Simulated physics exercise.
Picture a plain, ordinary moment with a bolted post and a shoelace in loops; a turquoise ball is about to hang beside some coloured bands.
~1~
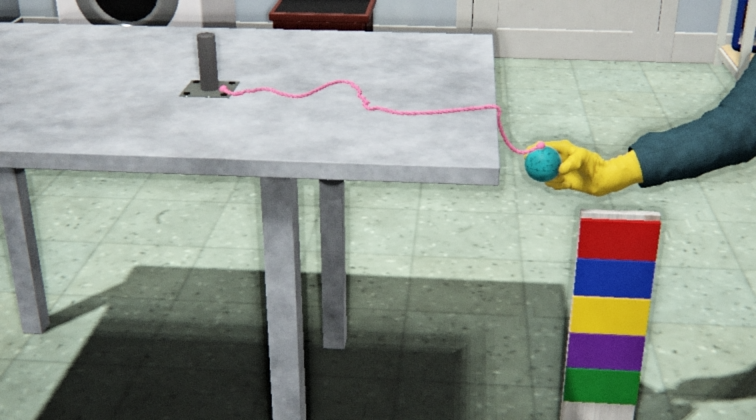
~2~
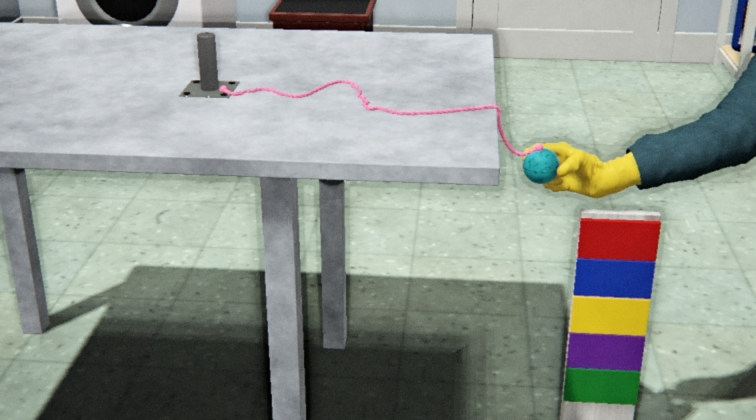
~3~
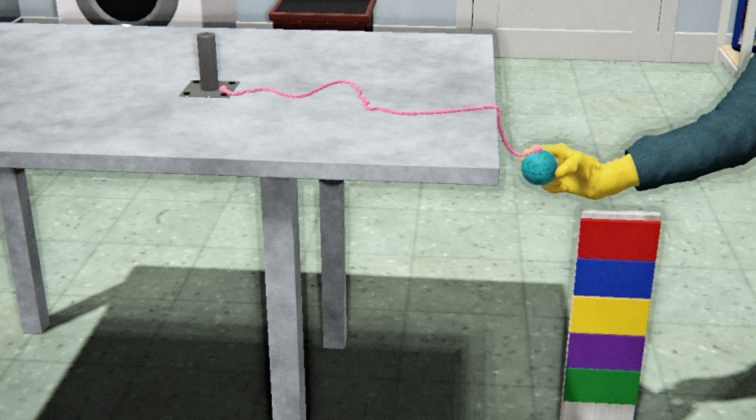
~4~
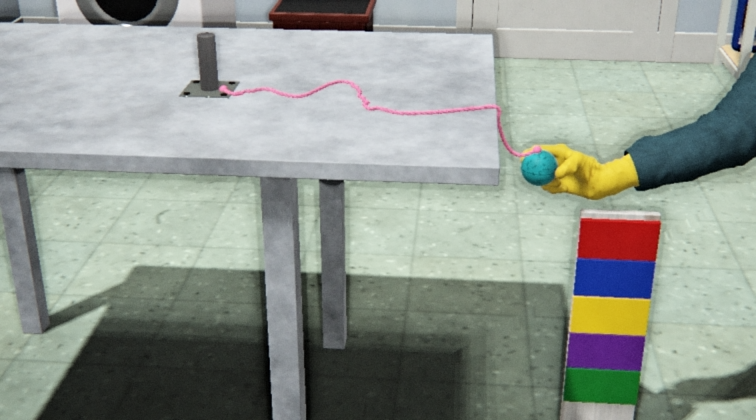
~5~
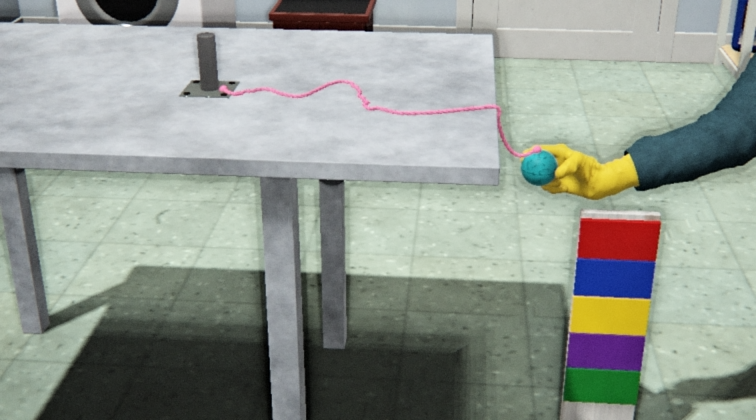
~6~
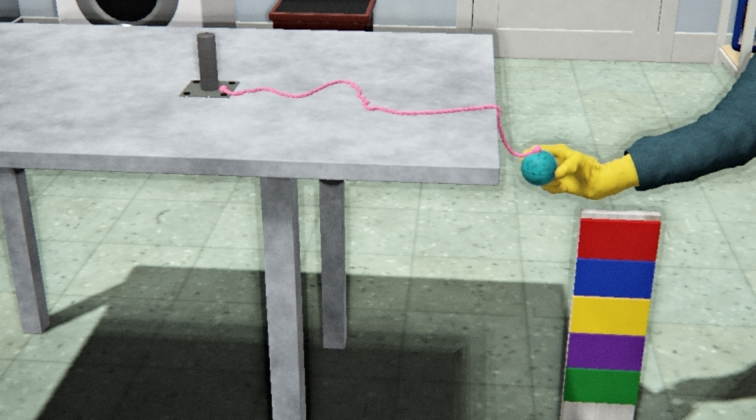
A yellow-gloved hand held a turquoise ball just off the right edge of a gray table, barely shifting it, while a pink shoelace lay slack from a post, above a strip of coloured bands.
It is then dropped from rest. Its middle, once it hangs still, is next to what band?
Next to the yellow one.
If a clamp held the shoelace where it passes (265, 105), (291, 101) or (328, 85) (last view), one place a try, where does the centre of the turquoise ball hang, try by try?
The places are (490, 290), (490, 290) and (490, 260).
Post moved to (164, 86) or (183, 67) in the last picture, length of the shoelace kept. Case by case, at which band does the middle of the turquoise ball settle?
Taking them in turn: Blue; blue.
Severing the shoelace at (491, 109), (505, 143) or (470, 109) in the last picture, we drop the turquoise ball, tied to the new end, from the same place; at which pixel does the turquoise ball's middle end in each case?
So, going through them: (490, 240) first, (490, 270) next, (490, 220) last.
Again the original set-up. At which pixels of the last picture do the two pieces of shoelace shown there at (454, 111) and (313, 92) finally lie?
(495, 187) and (354, 95).
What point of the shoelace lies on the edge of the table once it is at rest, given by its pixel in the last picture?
(370, 109).
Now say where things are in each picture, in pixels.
The first frame shows turquoise ball (543, 164); red (619, 241); blue (614, 280); yellow (610, 317); purple (606, 353); green (602, 387).
The second frame shows turquoise ball (541, 166); shoelace through (241, 94) (309, 94) (360, 92) (395, 113) (482, 108).
The third frame shows turquoise ball (540, 167).
The fourth frame shows turquoise ball (539, 168); shoelace through (241, 94) (309, 94) (360, 92) (395, 113) (482, 108).
The fifth frame shows turquoise ball (539, 168).
The sixth frame shows turquoise ball (539, 168); shoelace through (241, 94) (309, 94) (360, 92) (395, 113) (482, 108).
Early on, ball near (494, 281); level with blue.
Midway, ball near (490, 303); level with yellow.
Finally, ball near (488, 307); level with yellow. Its middle rests at the yellow band.
